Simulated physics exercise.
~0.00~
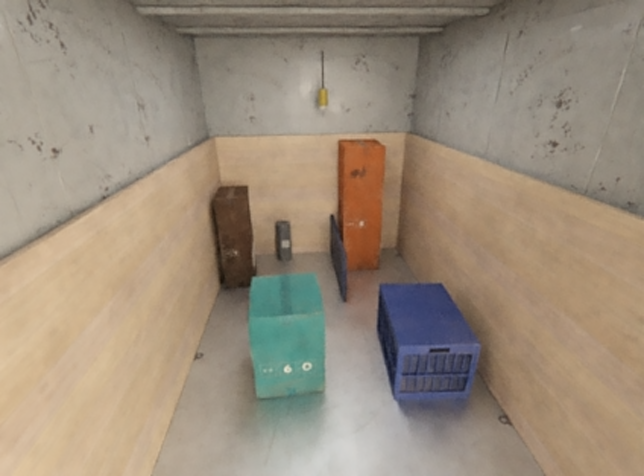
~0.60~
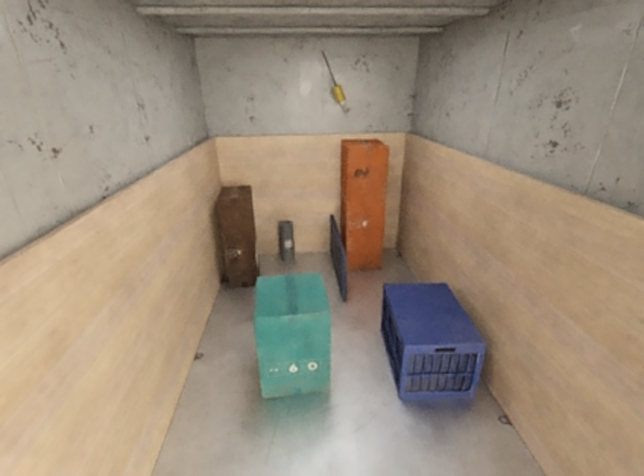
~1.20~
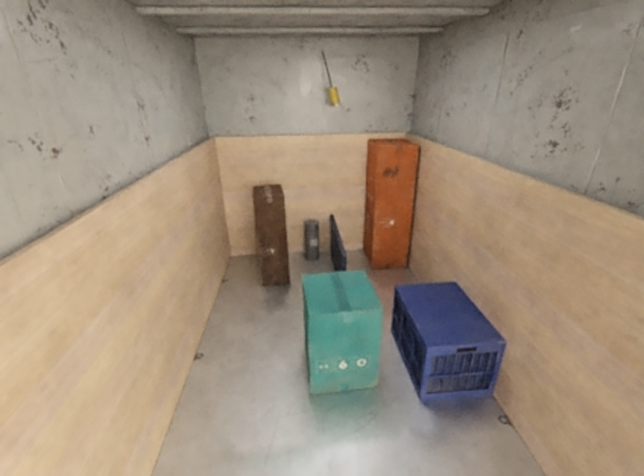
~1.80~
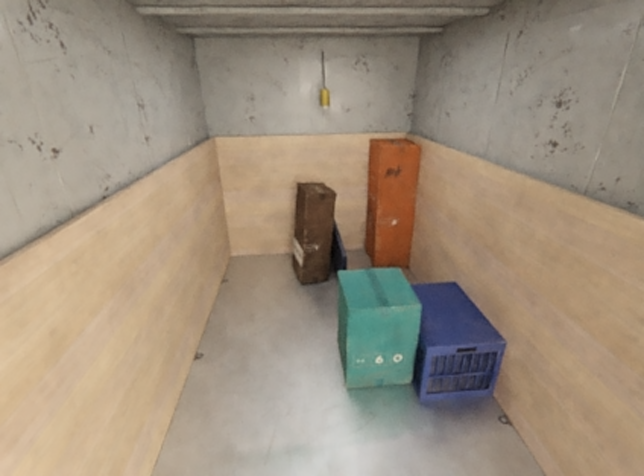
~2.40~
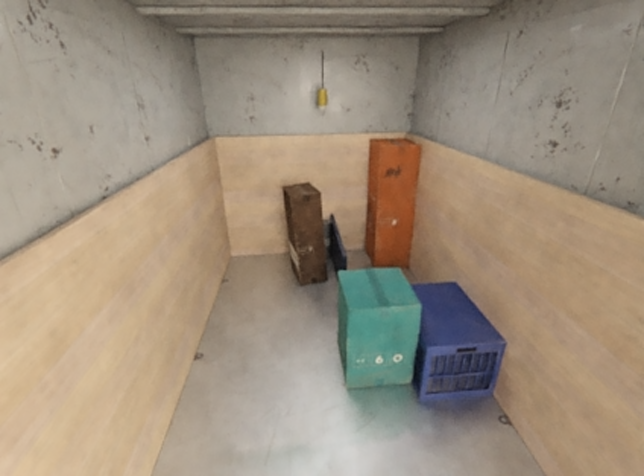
The clip shows a cargo bay with a hanging lamp swinging as a turquoise box, a blue chest, brown and orange boxes and a grey canister slide right; the brown box hides the canister, then shifts slightly back left, and everything ends upright, the turquoise box beside the chest.
